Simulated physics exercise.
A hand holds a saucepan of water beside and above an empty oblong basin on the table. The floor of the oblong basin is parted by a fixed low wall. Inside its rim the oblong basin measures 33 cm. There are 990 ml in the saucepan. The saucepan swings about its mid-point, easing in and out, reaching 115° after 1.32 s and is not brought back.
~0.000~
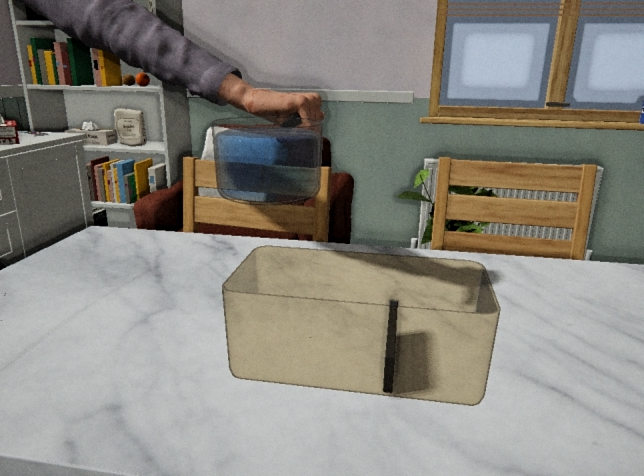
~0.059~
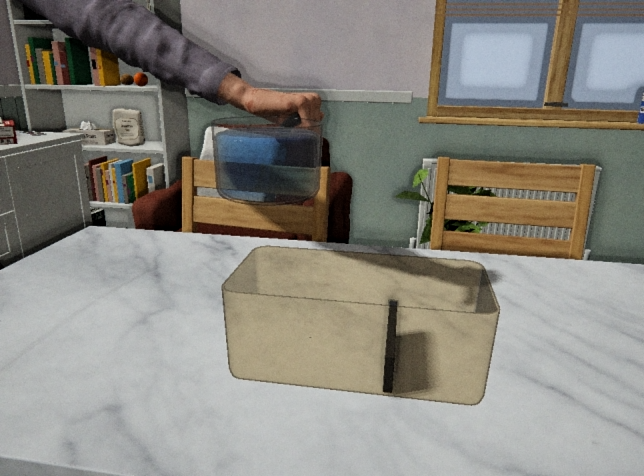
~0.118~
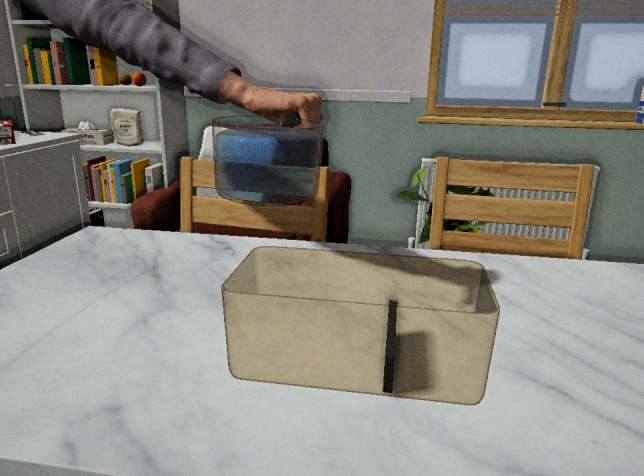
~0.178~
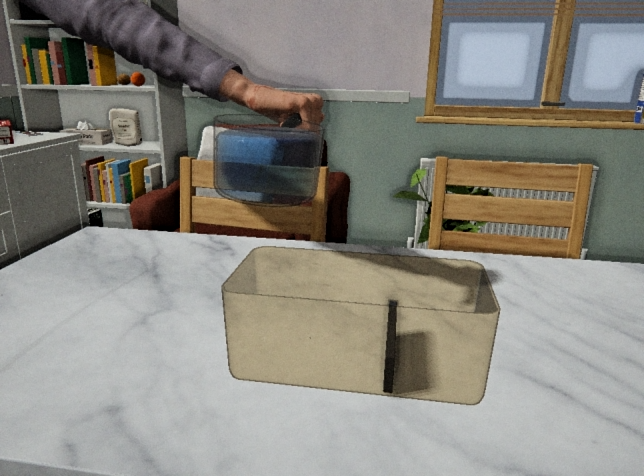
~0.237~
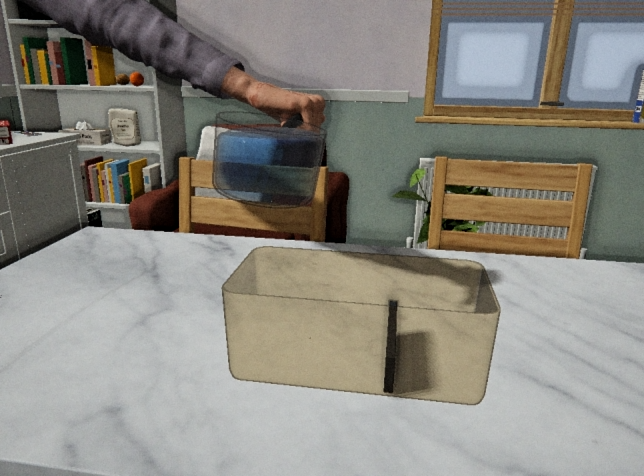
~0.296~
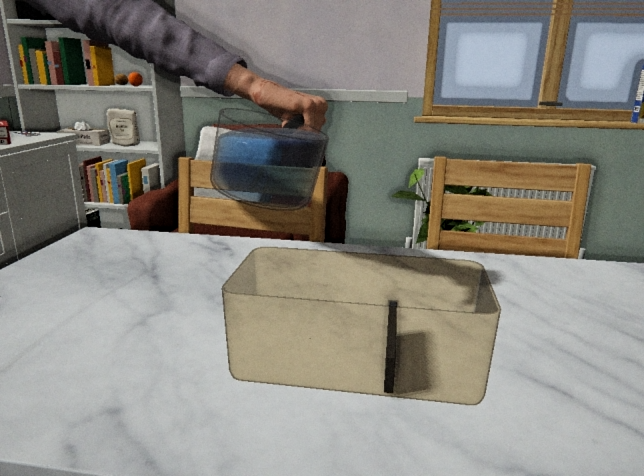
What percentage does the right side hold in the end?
About 27 per cent.
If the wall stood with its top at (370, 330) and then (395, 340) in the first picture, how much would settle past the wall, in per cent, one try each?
First 60, then 35 per cent.
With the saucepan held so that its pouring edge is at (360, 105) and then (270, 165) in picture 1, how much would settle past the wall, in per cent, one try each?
In turn about 75 and 5 per cent.
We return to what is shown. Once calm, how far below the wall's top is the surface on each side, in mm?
Some 32 mm on the left and 38 mm on the right.
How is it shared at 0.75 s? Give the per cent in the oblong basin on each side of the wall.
Near 10 on the left, 3 on the right.
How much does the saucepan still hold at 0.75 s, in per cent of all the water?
Near 58 in a hundred.
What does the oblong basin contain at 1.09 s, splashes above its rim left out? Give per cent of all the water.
Some 80 per cent.
By 0.75 s the tilt is 70° and 59 per cent is still to pour, 10 is left of the wall and 3 right of it.
By 1.09 s the tilt is 106° and 9 per cent is still to pour, 54 is left of the wall and 27 right of it.
By 1.44 s the tilt is 115° and 0 per cent is still to pour, 71 is left of the wall and 27 right of it.
By 1.82 s the tilt is 115° and 0 per cent is still to pour, 72 is left of the wall and 27 right of it.
At rest 71 per cent lies left of the wall, 27 right of it and 1 outside.
